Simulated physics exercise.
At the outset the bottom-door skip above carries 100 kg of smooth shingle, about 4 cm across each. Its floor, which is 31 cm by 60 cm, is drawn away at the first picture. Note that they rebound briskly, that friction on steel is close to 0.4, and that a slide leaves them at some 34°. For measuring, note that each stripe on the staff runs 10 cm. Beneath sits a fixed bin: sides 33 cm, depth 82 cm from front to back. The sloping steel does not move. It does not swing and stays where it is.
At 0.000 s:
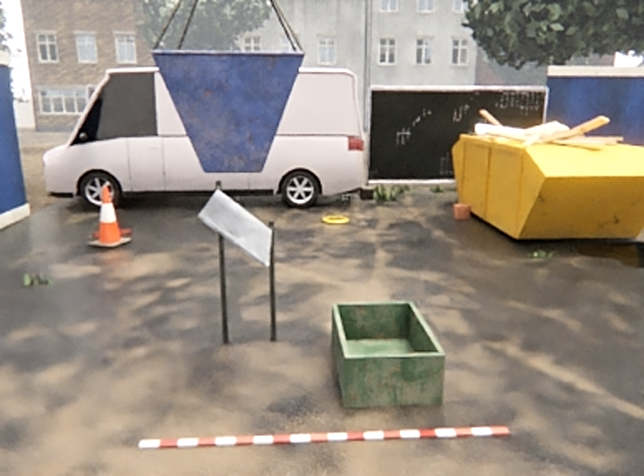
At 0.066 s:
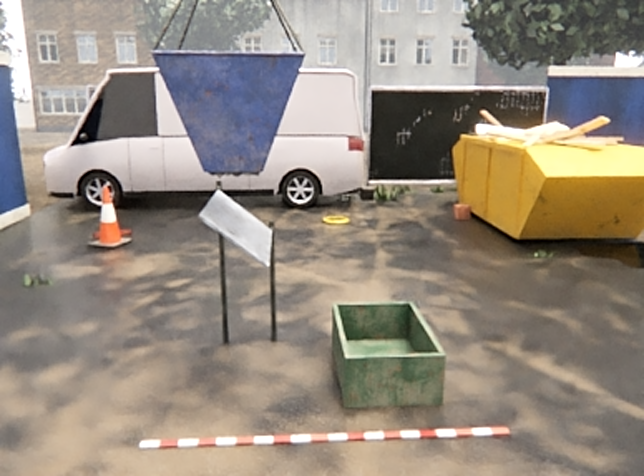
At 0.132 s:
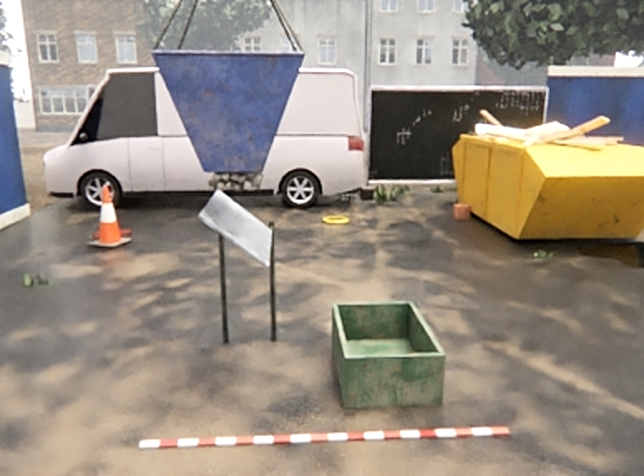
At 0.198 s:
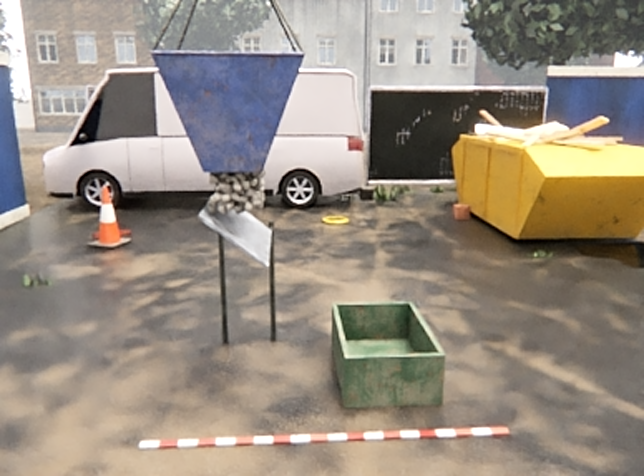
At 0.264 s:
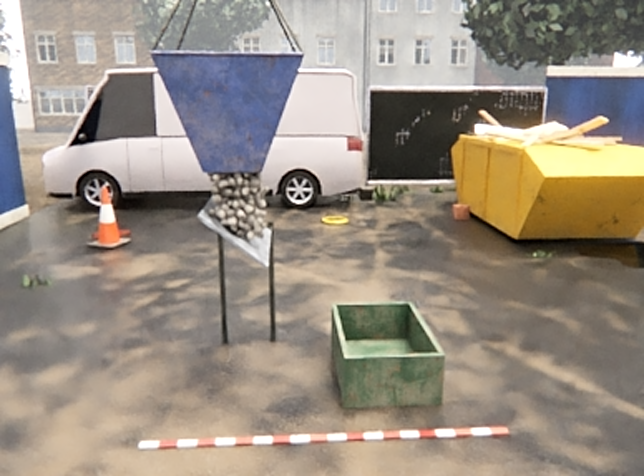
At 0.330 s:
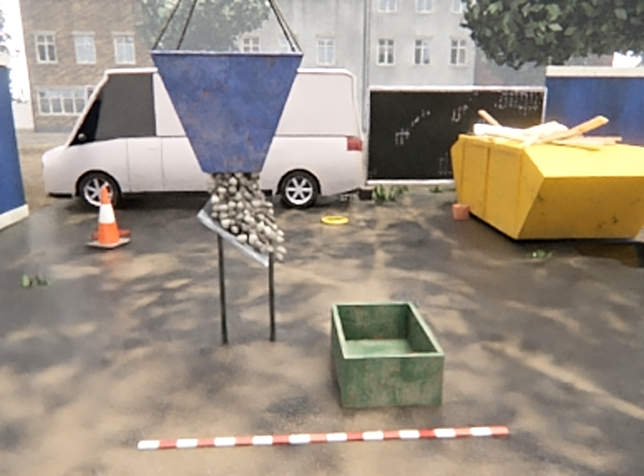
In this clip, a blue skip hangs above a tilted metal sheet on two posts, near a green open box; grey stones emerge from its underside, drop onto the sheet, and slide down toward the right to its lower edge.
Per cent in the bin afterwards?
26 per cent.
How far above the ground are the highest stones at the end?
16 cm.
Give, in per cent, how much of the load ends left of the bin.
About 60 percent.
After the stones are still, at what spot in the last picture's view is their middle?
(330, 369).
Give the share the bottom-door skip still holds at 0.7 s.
Roughly 0 percent is held.
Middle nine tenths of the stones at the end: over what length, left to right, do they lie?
Around 100 centimetres.
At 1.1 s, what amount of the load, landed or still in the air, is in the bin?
Near 25 percent at that time.
After 0.7 s, 0 % in the bottom-door skip, 13 % on the steel, 72 % falling or lying left of the bin, 13 % falling or lying in the bin, 2 % falling or lying beside or right of the bin; the stones farthest right are at (404, 360).
After 1.1 s, 0 % in the bottom-door skip, 61 % falling or lying left of the bin, 25 % falling or lying in the bin, 14 % falling or lying beside or right of the bin; the stones farthest right are at (439, 375).
After 1.7 s, 0 % in the bottom-door skip, 59 % falling or lying left of the bin, 26 % falling or lying in the bin, 16 % falling or lying beside or right of the bin; the stones farthest right are at (534, 393).
After 2.6 s, 0 % in the bottom-door skip, 59 % falling or lying left of the bin, 26 % falling or lying in the bin, 16 % falling or lying beside or right of the bin; the stones farthest right are at (551, 390).
After 4.5 s, 0 % in the bottom-door skip, 59 % left of the bin, 26 % in the bin, 16 % beside or right of the bin; the stones farthest right are at (551, 390).
